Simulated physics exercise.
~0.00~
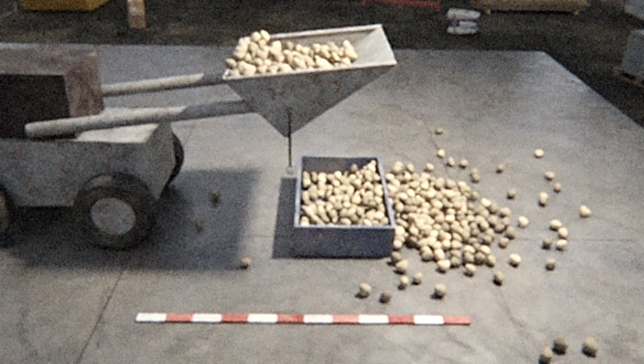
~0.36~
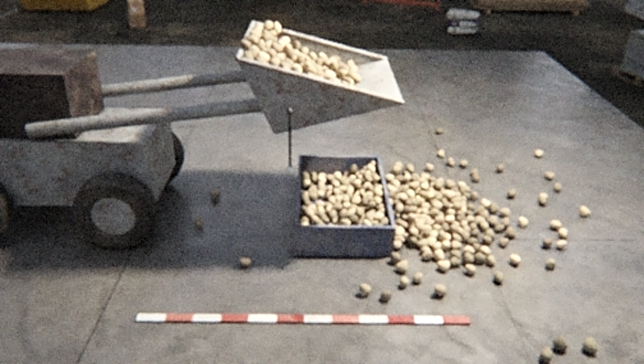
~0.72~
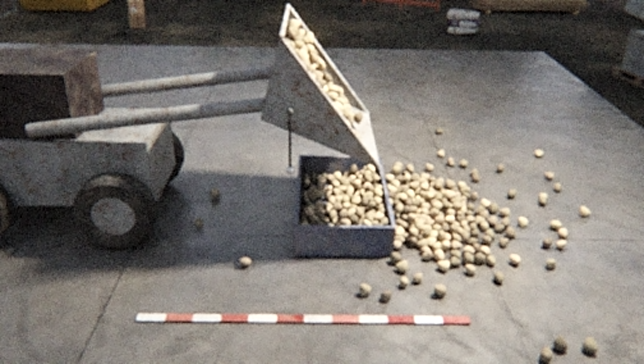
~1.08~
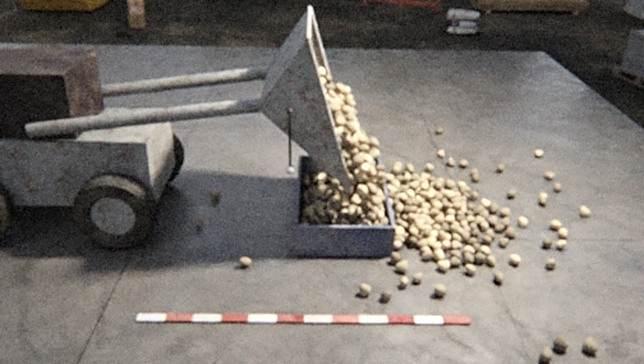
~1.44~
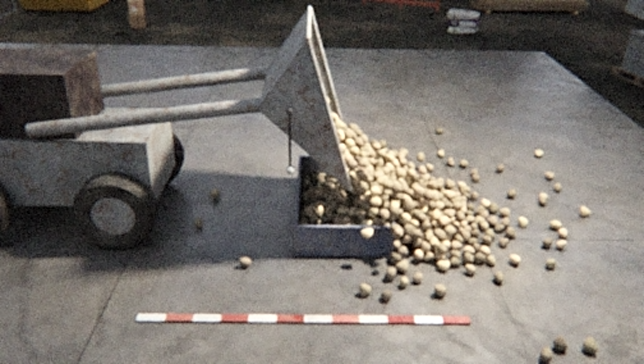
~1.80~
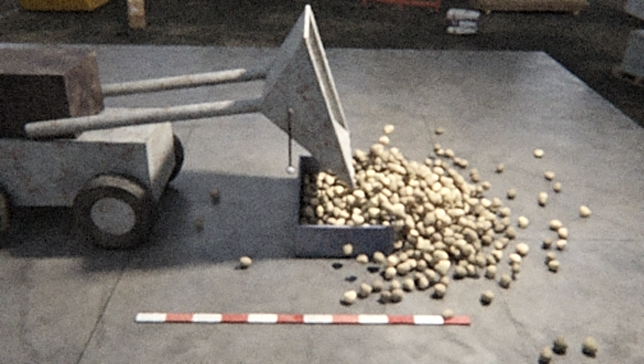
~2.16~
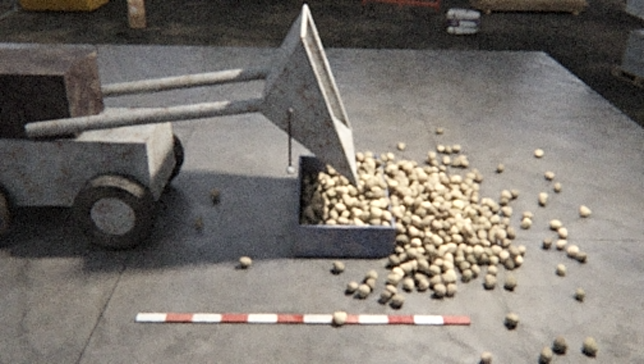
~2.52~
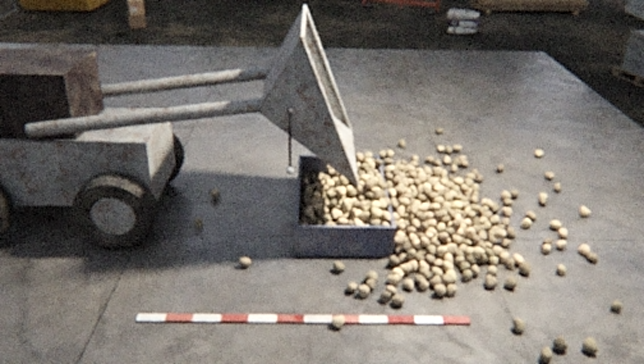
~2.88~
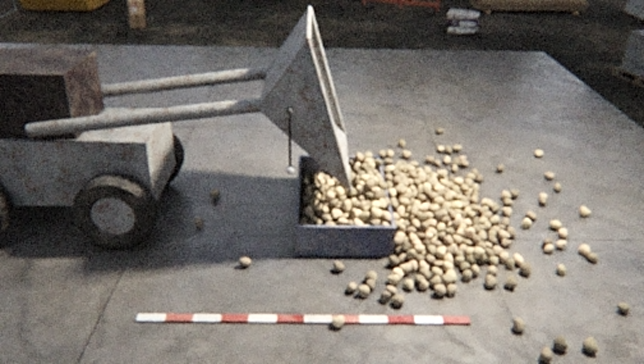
In the video, a loader tips its bucket of pale rounded stones over a blue bin already heaped and surrounded by loose ones; the stones pour down, some landing in the bin and many spilling rightward across the floor, until the bucket hangs steeply tilted and empty above a wider pile.
